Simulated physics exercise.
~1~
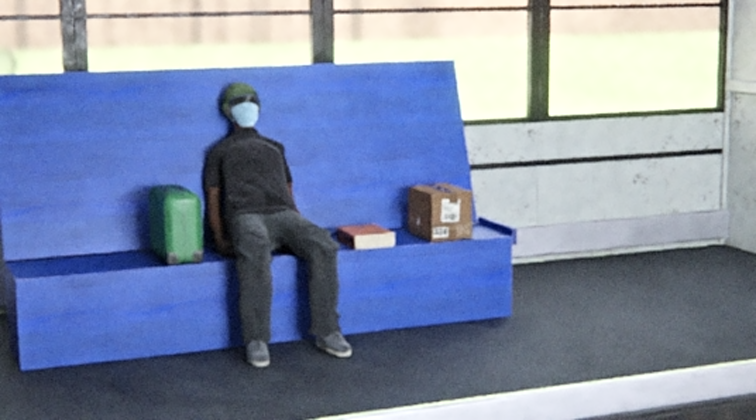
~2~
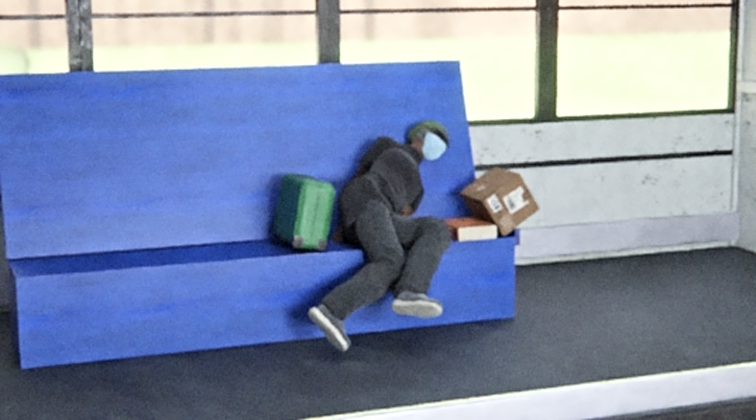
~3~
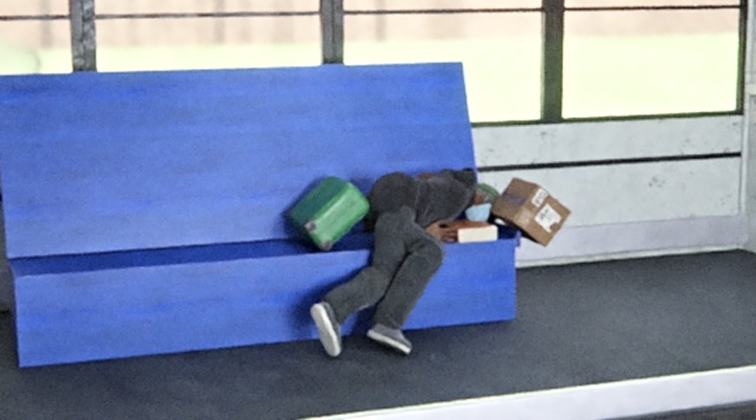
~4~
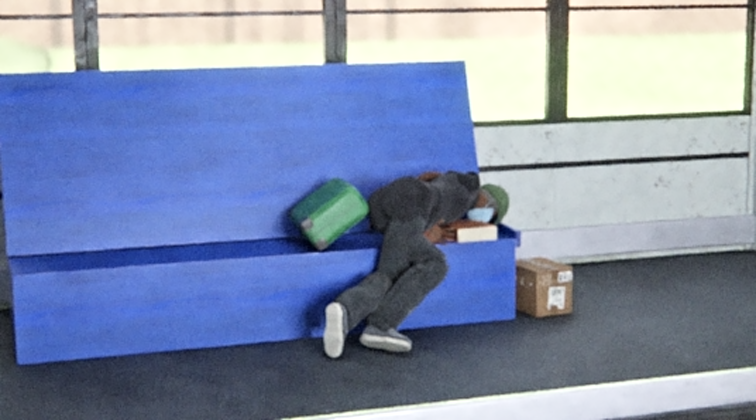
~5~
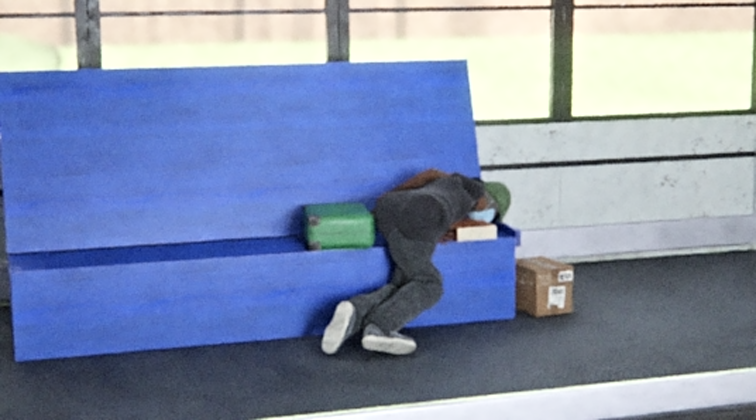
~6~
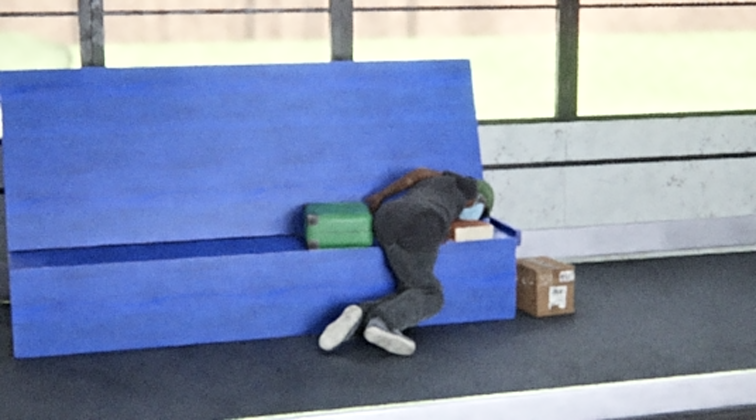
Masked passenger slumping rightward along a blue bench, green case sliding and tipping onto its side, cardboard box dropping to the floor.
